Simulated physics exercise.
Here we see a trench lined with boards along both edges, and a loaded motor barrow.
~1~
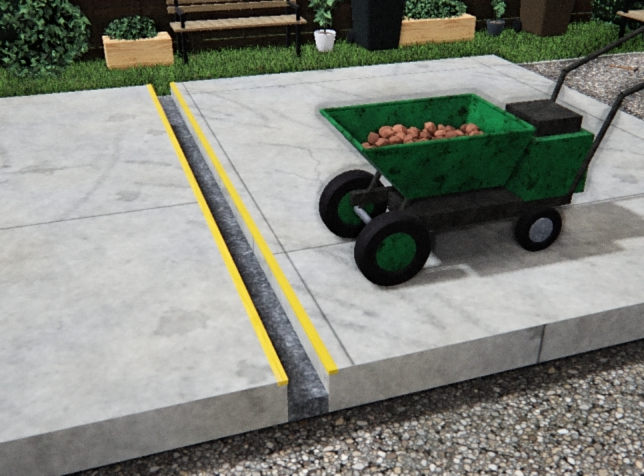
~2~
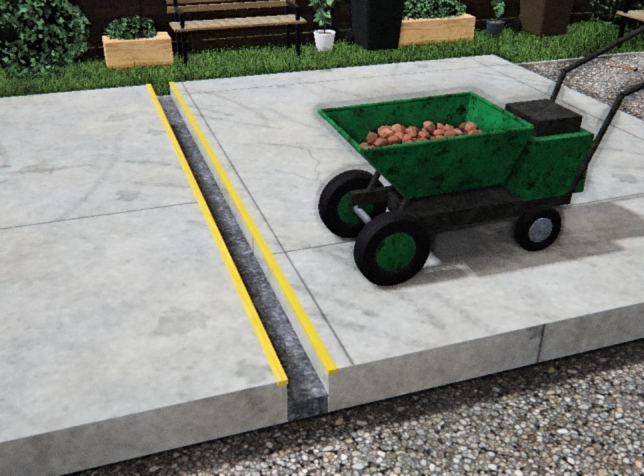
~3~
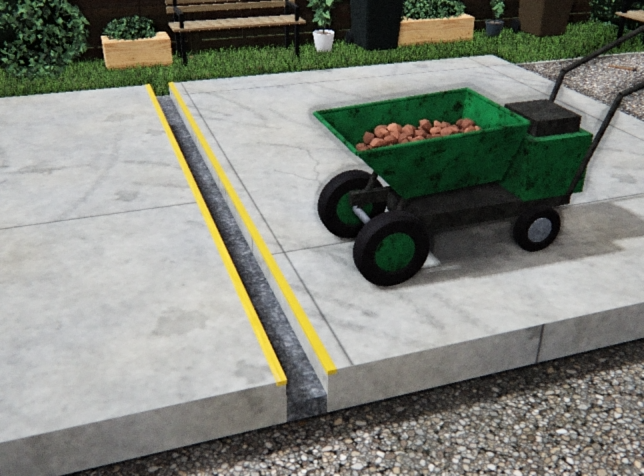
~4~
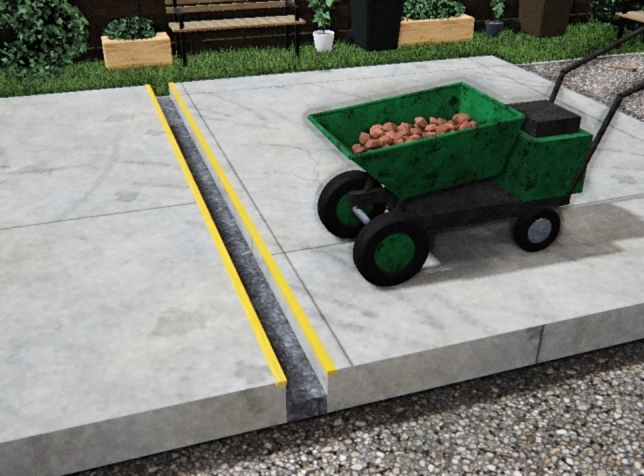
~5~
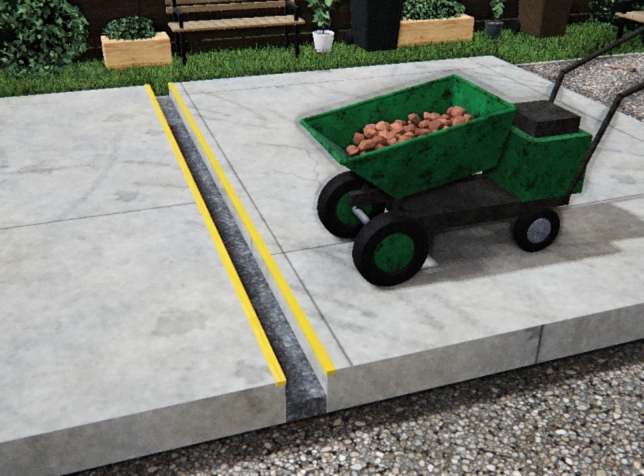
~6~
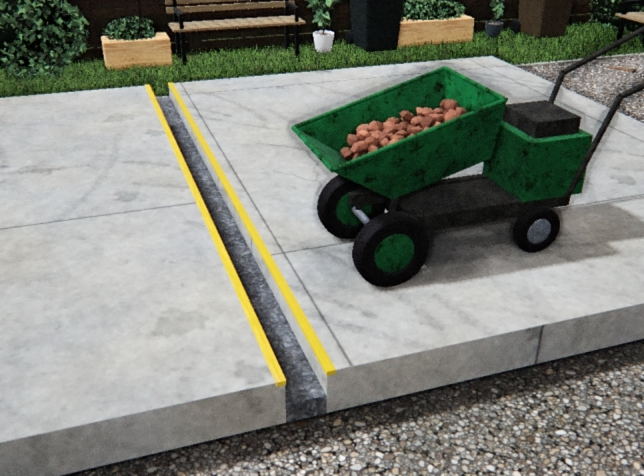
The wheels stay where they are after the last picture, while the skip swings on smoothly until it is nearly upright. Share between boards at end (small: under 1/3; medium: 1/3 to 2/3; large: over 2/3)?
Medium.
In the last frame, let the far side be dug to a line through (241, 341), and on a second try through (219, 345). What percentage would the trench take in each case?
The first try lands around 80 %, the second around 100 %.
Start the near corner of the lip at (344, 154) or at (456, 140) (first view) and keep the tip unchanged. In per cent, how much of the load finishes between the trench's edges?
Roughly 20 per cent at the first spot and 20 per cent at the second.
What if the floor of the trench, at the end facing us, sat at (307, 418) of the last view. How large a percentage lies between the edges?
I'd put it at about 60 in a hundred.
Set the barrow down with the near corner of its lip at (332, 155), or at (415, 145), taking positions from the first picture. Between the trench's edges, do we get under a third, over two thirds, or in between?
For the first position, under a third; for the second, the middle third.
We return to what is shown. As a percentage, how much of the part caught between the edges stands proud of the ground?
About 30 per cent.
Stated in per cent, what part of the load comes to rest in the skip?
It works out near 0 percent.
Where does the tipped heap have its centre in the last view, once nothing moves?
Close to (243, 273) in the last picture.
Soon after the last picture, skip tipped steeply; all in the skip.
A little later, skip tipped right over; most in the skip; a small part in or heaped over the trench; a small part beyond it.
Later still, skip tipped right over; a small part in the skip; about half in or heaped over the trench; about half beyond it.
By the end, skip tipped right over; a stray few in the skip; about half in or heaped over the trench; about half beyond it.
